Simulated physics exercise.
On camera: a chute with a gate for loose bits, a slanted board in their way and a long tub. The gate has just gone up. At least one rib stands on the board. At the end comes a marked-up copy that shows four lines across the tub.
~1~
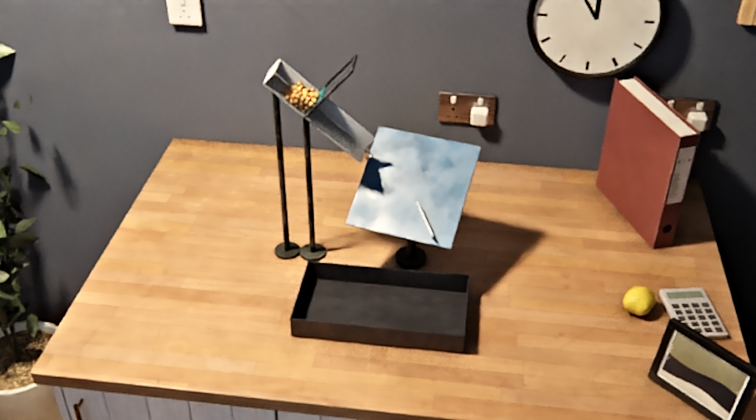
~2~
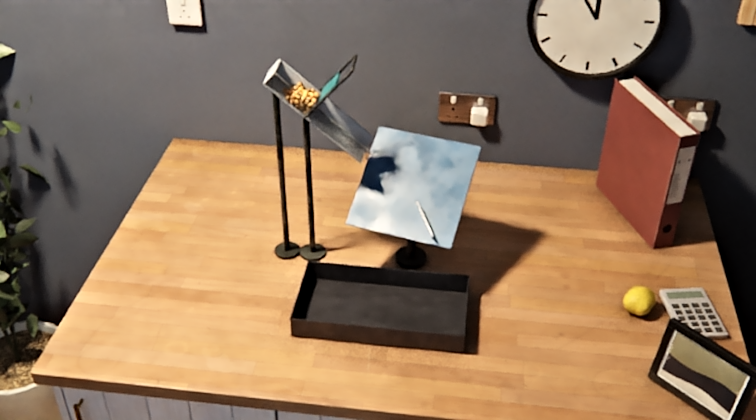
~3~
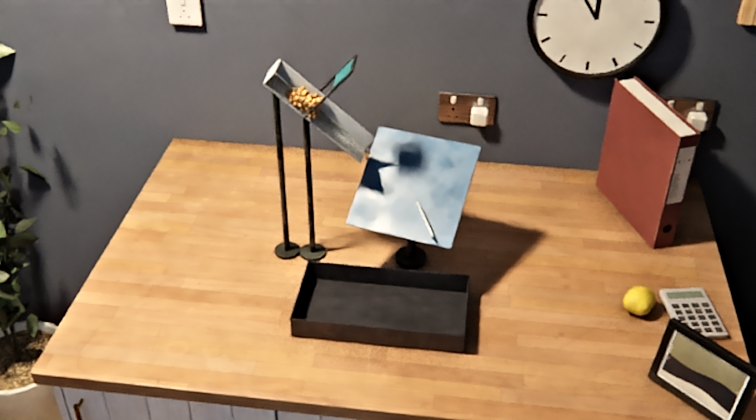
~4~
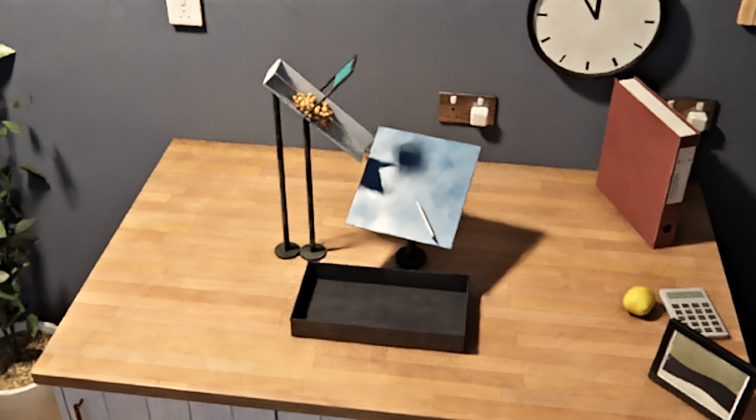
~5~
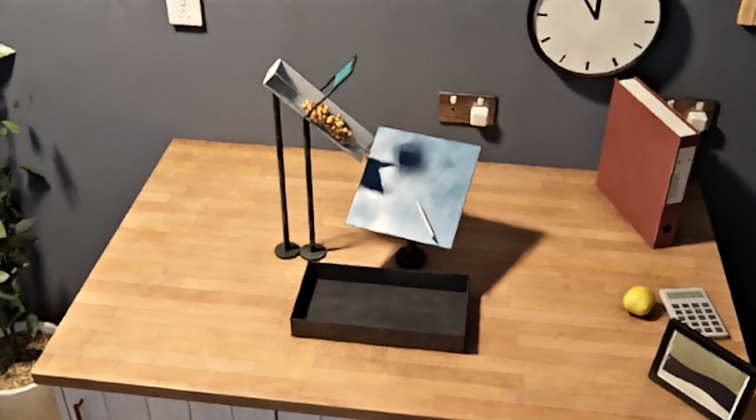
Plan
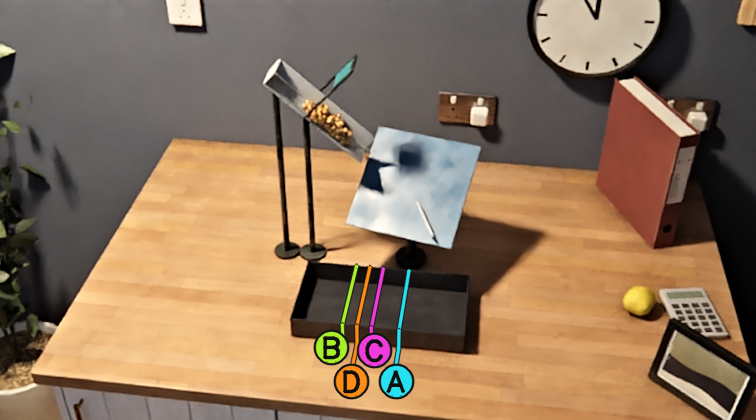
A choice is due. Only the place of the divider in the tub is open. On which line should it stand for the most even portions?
Choose A.
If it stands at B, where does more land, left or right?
More lands on the right.
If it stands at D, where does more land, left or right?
Right.
On the marked copy, line A crosses the front rim at (399, 329); line B crosses the front rim at (342, 324); line C crosses the front rim at (371, 326); line D crosses the front rim at (356, 325).
With A, of what is caught, about half on the left of the divider, about half on the right.
With B, of what is caught, a small part on the left of the divider, nearly all on the right.
With C, of what is caught, about a quarter on the left of the divider, most on the right.
With D, of what is caught, a small part on the left of the divider, nearly all on the right.
